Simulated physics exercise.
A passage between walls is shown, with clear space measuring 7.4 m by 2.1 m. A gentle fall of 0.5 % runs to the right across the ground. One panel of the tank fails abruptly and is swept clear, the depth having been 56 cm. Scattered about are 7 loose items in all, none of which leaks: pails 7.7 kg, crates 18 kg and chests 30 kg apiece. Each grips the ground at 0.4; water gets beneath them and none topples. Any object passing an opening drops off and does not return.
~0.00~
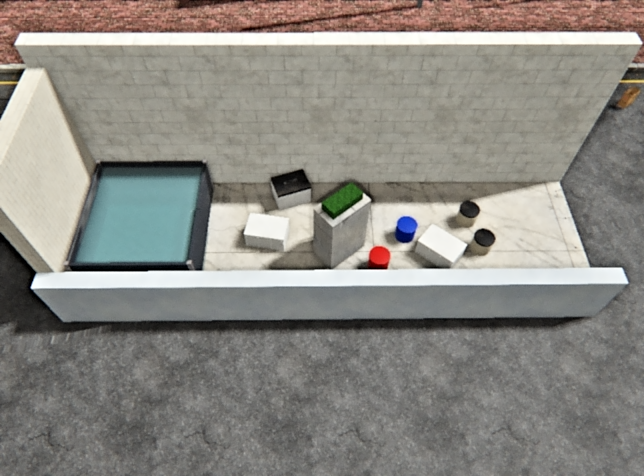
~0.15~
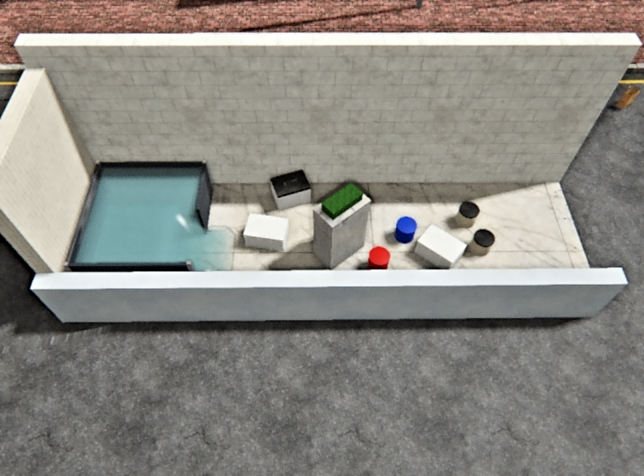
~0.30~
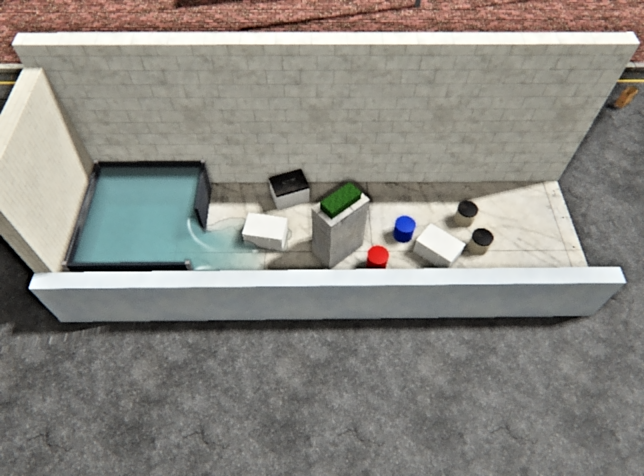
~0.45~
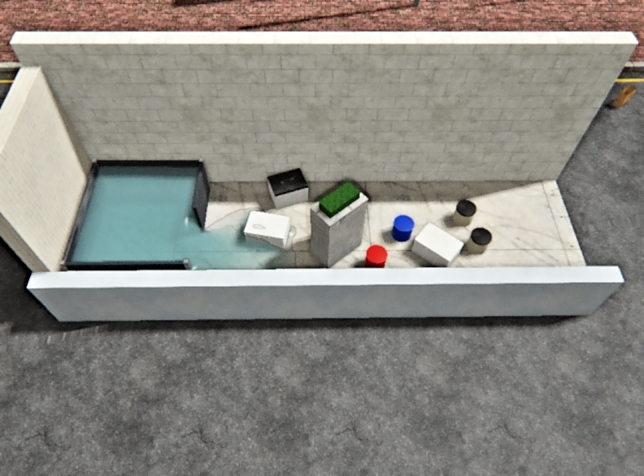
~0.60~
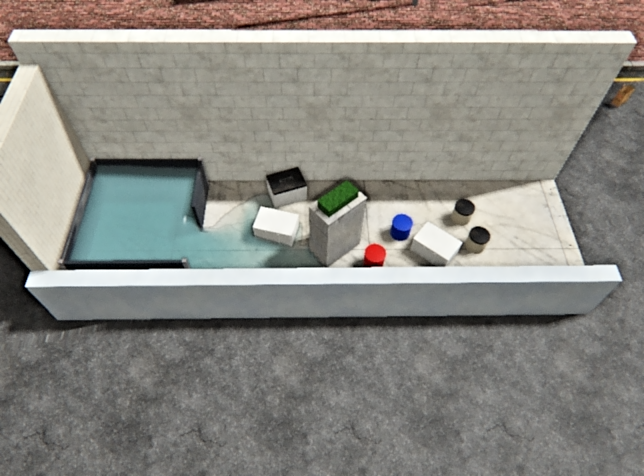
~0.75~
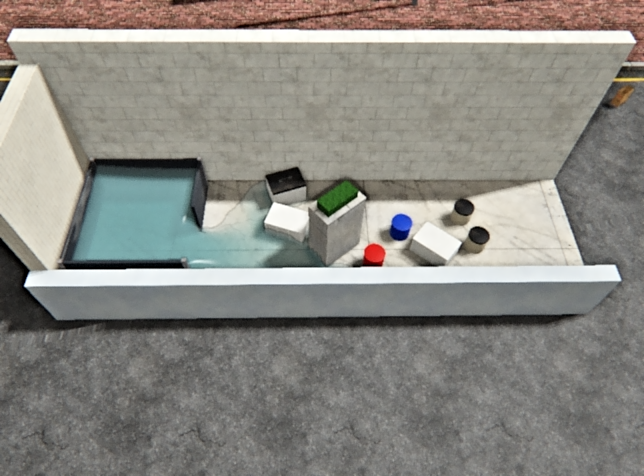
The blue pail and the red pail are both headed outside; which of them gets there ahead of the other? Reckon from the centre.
It is the blue one that gets there first.
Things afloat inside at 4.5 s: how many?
Count: 0.
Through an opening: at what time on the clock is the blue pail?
Exit time: About 5.5 s.
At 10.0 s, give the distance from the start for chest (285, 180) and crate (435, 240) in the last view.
Respectively, 5 cm and gone out.
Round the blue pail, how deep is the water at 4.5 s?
About 7 cm.
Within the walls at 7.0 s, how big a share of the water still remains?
60 %.
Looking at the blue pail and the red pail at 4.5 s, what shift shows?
I'd say about 200 and 140 centimetres.
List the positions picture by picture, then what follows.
The blue pail at (407, 224) rests on the ground; the red pail at (380, 255), on the bottom; water covers 2.8 m2; 0 of 7 have shifted, in the first frame.
The blue pail at (407, 225), on the bottom; the red pail at (379, 255), on the bottom; water covers 3.3 m2; 0 of 7 have shifted, in the second frame.
The blue pail at (405, 224), on the bottom; the red pail at (378, 255) rests on the ground; 3.9 m2 under water; 0 of 7 have shifted, in the third frame.
The blue pail at (404, 223) rests on the ground; the red pail at (377, 254) rests on the ground; water covers 4.4 m2; 1 of 7 have shifted, in the fourth frame.
The blue pail at (403, 222), on the bottom; the red pail at (375, 253), on the bottom; 5.0 m2 under water; 1 of 7 have shifted, in the fifth frame.
The blue pail at (402, 222) rests on the ground; the red pail at (375, 253) rests on the ground; 5.5 m2 under water; 1 of 7 have shifted, in the sixth frame.
After 2.0 s the blue pail is near (408, 214), 0.2 m from its start, aground; the red pail is near (397, 228), 0.6 m from its start, aground; 0 of 7 are out; 0 afloat.
After 4.5 s the blue pail is near (537, 222), 2.1 m from its start, aground; the red pail is near (457, 215), 1.5 m from its start, aground; 4 of 7 are out; 0 afloat.
After 7.0 s the blue pail has gone out (at 5.5 s); the red pail is near (495, 230), 1.9 m from its start, aground; 5 of 7 are out; 0 afloat.
After 10.0 s the blue pail has gone out (at 5.5 s); the red pail is near (499, 229), 2.0 m from its start, aground; 5 of 7 are out; 0 afloat.
